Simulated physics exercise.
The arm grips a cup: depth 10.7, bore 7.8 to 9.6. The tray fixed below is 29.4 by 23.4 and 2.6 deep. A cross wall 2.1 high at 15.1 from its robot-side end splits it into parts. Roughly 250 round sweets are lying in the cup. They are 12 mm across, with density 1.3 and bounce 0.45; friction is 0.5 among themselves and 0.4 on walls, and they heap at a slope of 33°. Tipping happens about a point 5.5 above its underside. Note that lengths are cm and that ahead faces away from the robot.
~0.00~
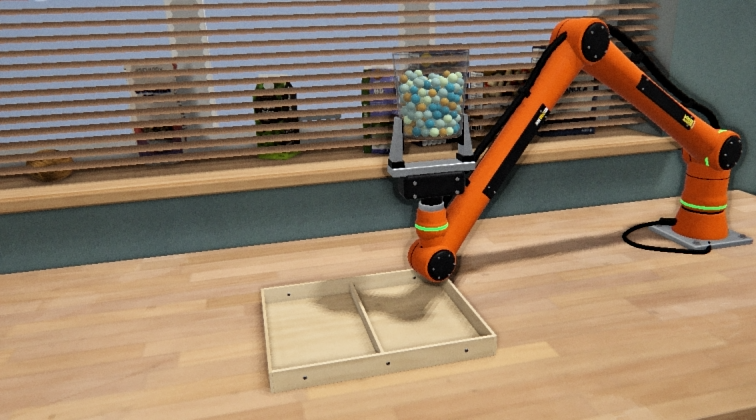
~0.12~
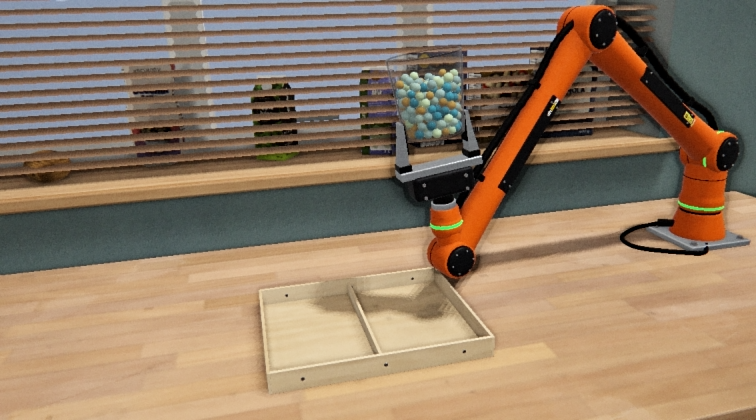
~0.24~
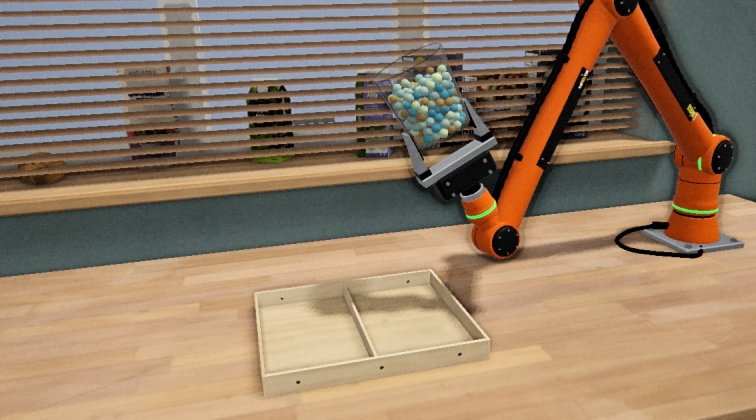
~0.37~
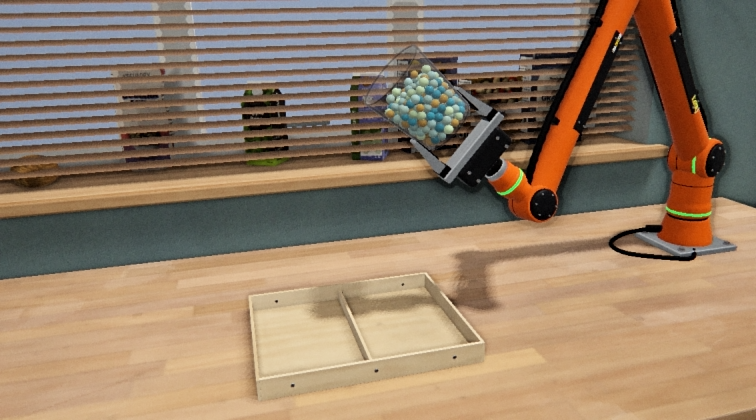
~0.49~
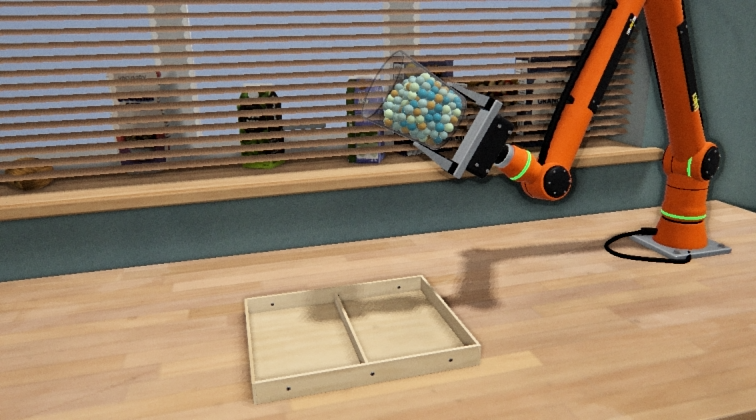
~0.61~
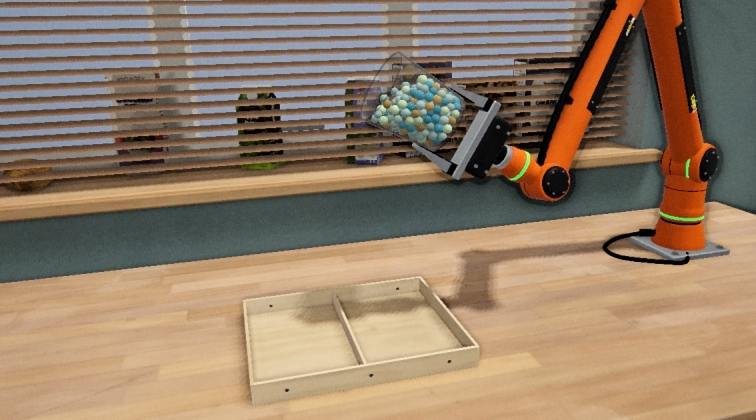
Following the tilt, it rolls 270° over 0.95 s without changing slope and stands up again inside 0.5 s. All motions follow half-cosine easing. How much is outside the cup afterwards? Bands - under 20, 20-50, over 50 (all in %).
Under 20 %.
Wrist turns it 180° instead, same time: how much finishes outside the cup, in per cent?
It would be roughly 0 percent.
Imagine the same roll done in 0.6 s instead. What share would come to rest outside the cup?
Then about 0 per cent.
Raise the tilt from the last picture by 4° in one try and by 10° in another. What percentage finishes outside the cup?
0 % and 10 %.
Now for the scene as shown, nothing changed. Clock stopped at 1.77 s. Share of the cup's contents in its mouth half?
About 35 percent is in the half nearer the mouth.
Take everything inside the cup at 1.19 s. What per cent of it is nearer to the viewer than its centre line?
About 60 %.
After 1.19 s, tipped 59°, highest piece 38 above the table; 248 in the cup, 1 in flight or on a rim.
After 1.77 s, tipped 37°, highest piece 37 above the table; 248 in the cup, 1 in the far-side part.
After 2.26 s, upright, highest piece 39 above the table; 248 in the cup, 1 in the far-side part.
After 2.96 s, upright, highest piece 39 above the table; 248 in the cup, 1 in the far-side part.
In the end, 248 in the cup, 1 in the far-side part. That is 0 % outside the cup.
